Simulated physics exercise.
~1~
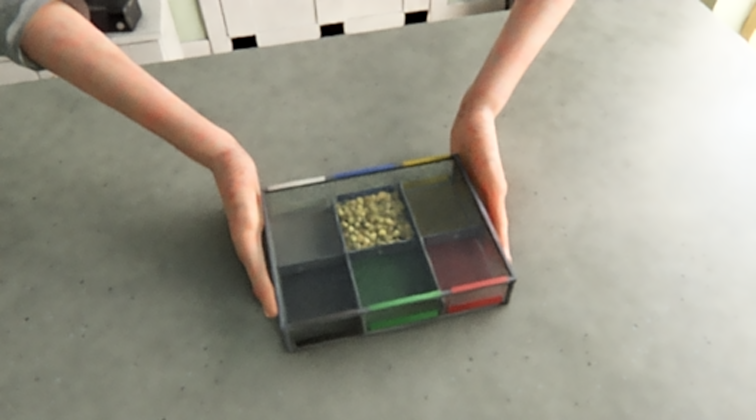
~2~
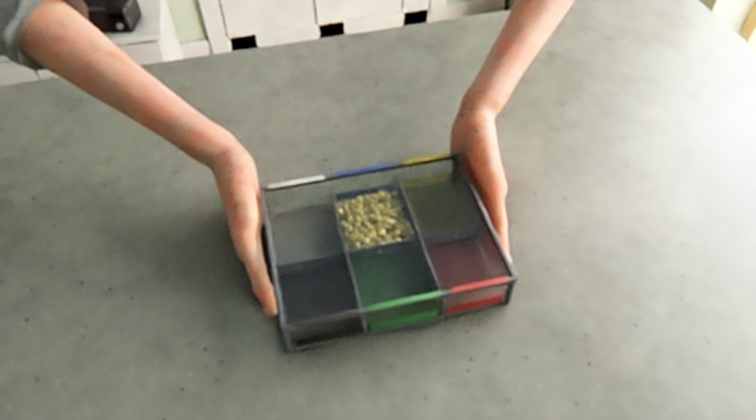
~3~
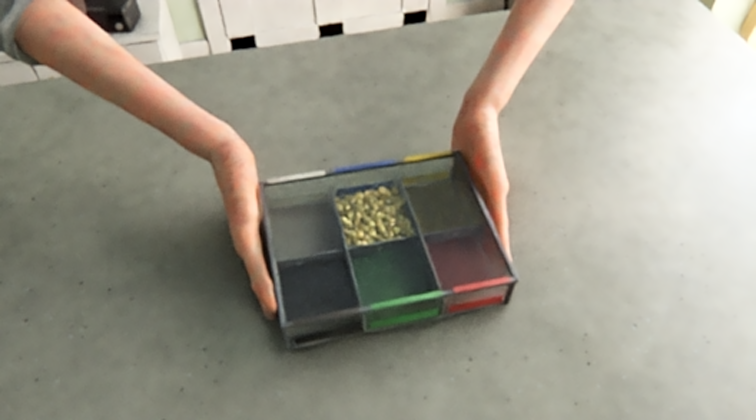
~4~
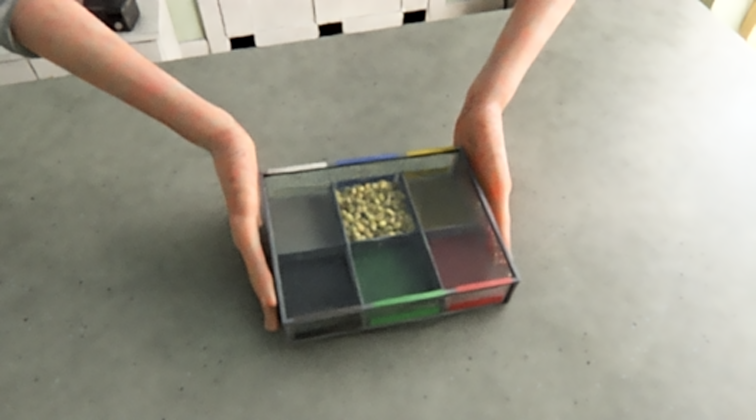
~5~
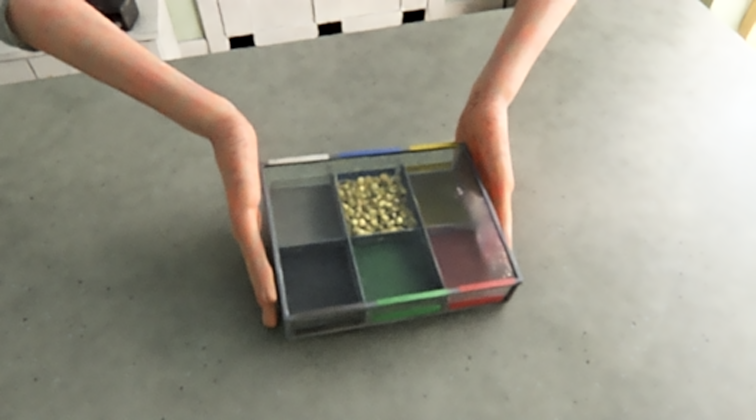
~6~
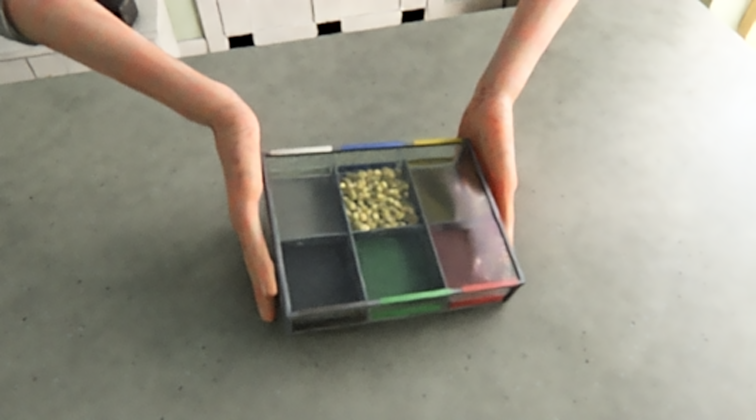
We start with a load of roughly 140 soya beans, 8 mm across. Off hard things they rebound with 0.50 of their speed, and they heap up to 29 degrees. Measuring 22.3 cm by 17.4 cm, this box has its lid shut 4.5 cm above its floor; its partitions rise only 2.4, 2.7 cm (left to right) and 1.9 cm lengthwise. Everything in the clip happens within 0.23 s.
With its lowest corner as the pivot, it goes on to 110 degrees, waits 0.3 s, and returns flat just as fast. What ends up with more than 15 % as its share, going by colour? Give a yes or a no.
Red compartment: Clears the bar; blue compartment: Does not clear the bar; green compartment: Does not clear the bar; yellow compartment: Does not clear the bar; white compartment: Does not clear the bar; black compartment: Does not clear the bar.
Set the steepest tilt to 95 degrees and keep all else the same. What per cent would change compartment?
Roughly 95 %.
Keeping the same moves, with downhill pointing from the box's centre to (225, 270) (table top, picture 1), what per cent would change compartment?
Something like 100 per cent of the pieces.
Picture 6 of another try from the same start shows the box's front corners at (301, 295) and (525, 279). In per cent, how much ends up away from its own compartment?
Roughly 100 per cent.
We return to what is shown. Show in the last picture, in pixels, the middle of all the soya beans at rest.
I'd put it at about (471, 279).
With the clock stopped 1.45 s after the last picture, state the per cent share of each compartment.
Shares - red: 75, blue: 15, green: 5, yellow: 0, white: 0, black: 0.
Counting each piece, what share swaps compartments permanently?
About 90 %.
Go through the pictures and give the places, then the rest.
Box tilt 0 degrees, front corners at (285, 327) and (512, 278); blue 100 %, in the first picture.
Box tilt 1 degrees, front corners at (285, 326) and (512, 278), in the second picture.
Box tilt 3 degrees, front corners at (285, 324) and (513, 278), in the third picture.
Box tilt 6 degrees, front corners at (287, 320) and (516, 279), lowest corner right front, in the fourth picture.
Box tilt 10 degrees, front corners at (288, 317) and (518, 280), lowest corner right front, in the fifth picture.
Box tilt 13 degrees, front corners at (291, 313) and (520, 281), lowest corner right front; blue 100 %, in the sixth picture.
Then, 1.45 s after the last picture, tilt 110 degrees; red 75 %, blue 15 %, green 5 %.
Then, 2.42 s after the last picture, tilt 56 degrees; red 85 %, blue 10 %, green 5 %.
Then, 3.37 s after the last picture, tilt 0 degrees; red 85 %, blue 10 %, green 5 %.
In the end, red 85 %, blue 10 %, green 5 %, yellow 0 %, white 0 %, black 0 %.
